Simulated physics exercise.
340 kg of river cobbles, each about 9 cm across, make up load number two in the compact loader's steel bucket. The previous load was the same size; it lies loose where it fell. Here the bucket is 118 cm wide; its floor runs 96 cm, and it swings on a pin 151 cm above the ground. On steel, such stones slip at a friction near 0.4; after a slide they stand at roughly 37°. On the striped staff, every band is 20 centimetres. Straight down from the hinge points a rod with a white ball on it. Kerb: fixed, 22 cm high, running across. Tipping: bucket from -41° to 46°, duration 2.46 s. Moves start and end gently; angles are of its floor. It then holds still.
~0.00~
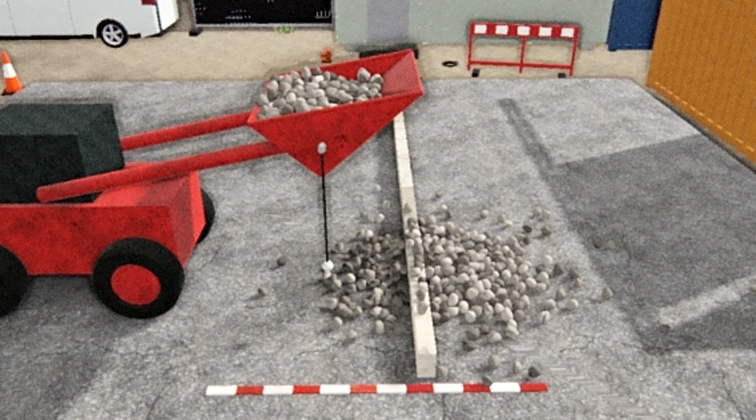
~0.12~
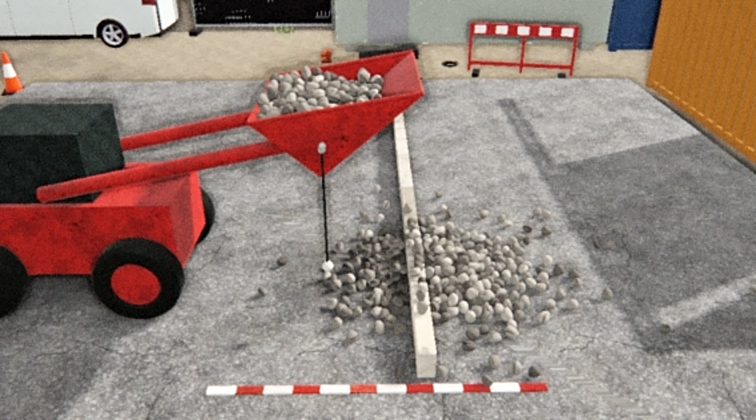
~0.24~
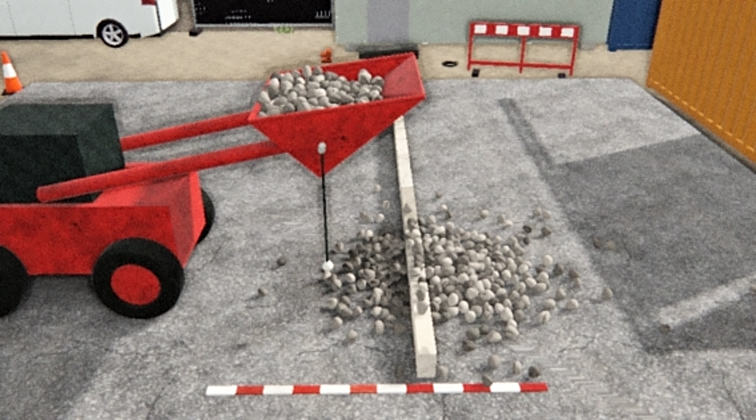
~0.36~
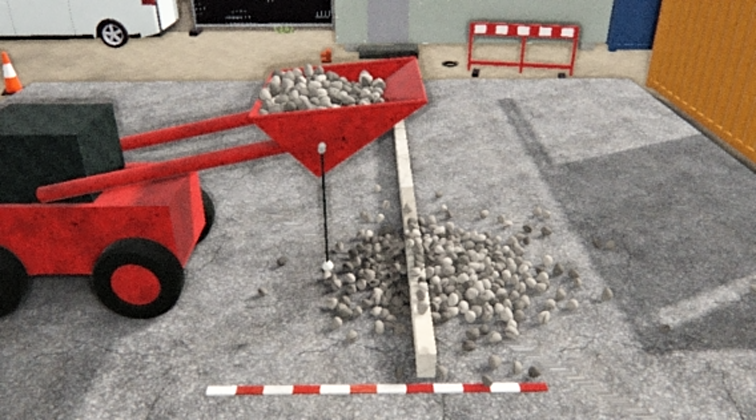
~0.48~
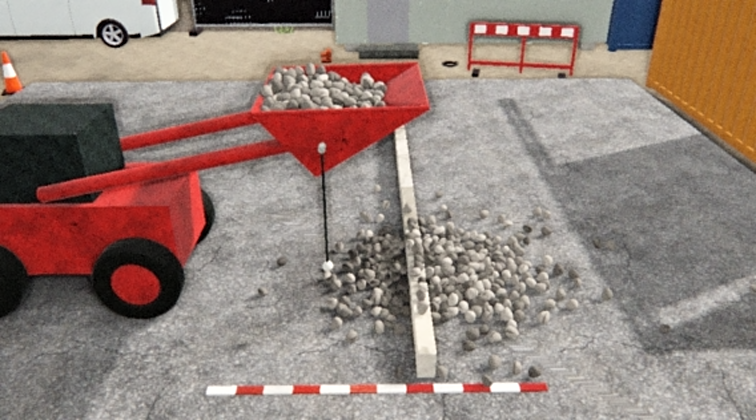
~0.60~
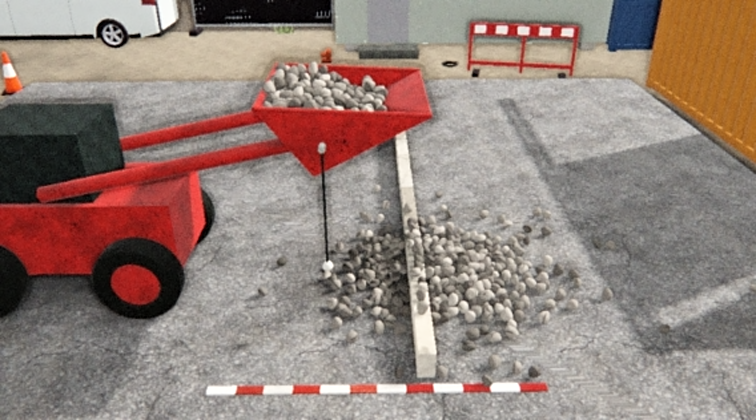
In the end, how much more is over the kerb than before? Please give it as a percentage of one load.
By the end about 83 per cent more lies there.
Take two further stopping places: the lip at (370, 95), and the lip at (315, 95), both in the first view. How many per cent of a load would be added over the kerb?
Near 10 in a hundred, then near 0 in a hundred.
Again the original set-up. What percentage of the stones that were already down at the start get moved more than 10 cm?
Close to 20 per cent.
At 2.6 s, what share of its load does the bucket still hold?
Close to 0 in a hundred.
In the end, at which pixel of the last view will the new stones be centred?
Roughly pixel (451, 264) in the last view.
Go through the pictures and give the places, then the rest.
The bucket is at -41°, its lip at (423, 93); the top of the load is at (309, 82). The earlier load is highest near (413, 239), 27 cm above ground level, 34 % on this side of the kerb, 66 % over the kerb, in the first frame.
The bucket is at -40°, its lip at (423, 94); the top of the load is at (305, 81); the stones move at 0.0 m/s on average, in the second frame.
Lip at (425, 97), floor tilted -39°, highest stones at (302, 82); the stones move at 0.1 m/s on average, in the third frame.
Lip at (427, 102), floor tilted -36°, highest stones at (293, 80); the stones move at 0.1 m/s on average, in the fourth frame.
Lip at (429, 108), floor tilted -32°, highest stones at (289, 77); the stones move at 0.1 m/s on average, in the fifth frame.
Lip at (432, 116), floor tilted -28°, highest stones at (291, 74); the stones move at 0.2 m/s on average, in the sixth frame.
After 1.8 s the floor is at 32°; in per cent of one load, 93 in the bucket, 41 on this side of the kerb, 66 over the kerb; the foremost stones are at (614, 269).
After 2.6 s the floor is at 46°; in per cent of one load, 2 in the bucket, 65 on this side of the kerb, 133 over the kerb; the foremost stones are at (614, 269).
After 2.9 s the floor is at 46°; in per cent of one load, 0 in the bucket, 51 on this side of the kerb, 149 over the kerb; the foremost stones are at (614, 269).
After 5.6 s the floor is at 46°; in per cent of one load, 0 in the bucket, 51 on this side of the kerb, 149 over the kerb; the foremost stones are at (614, 269). Net gain over the kerb, 83.
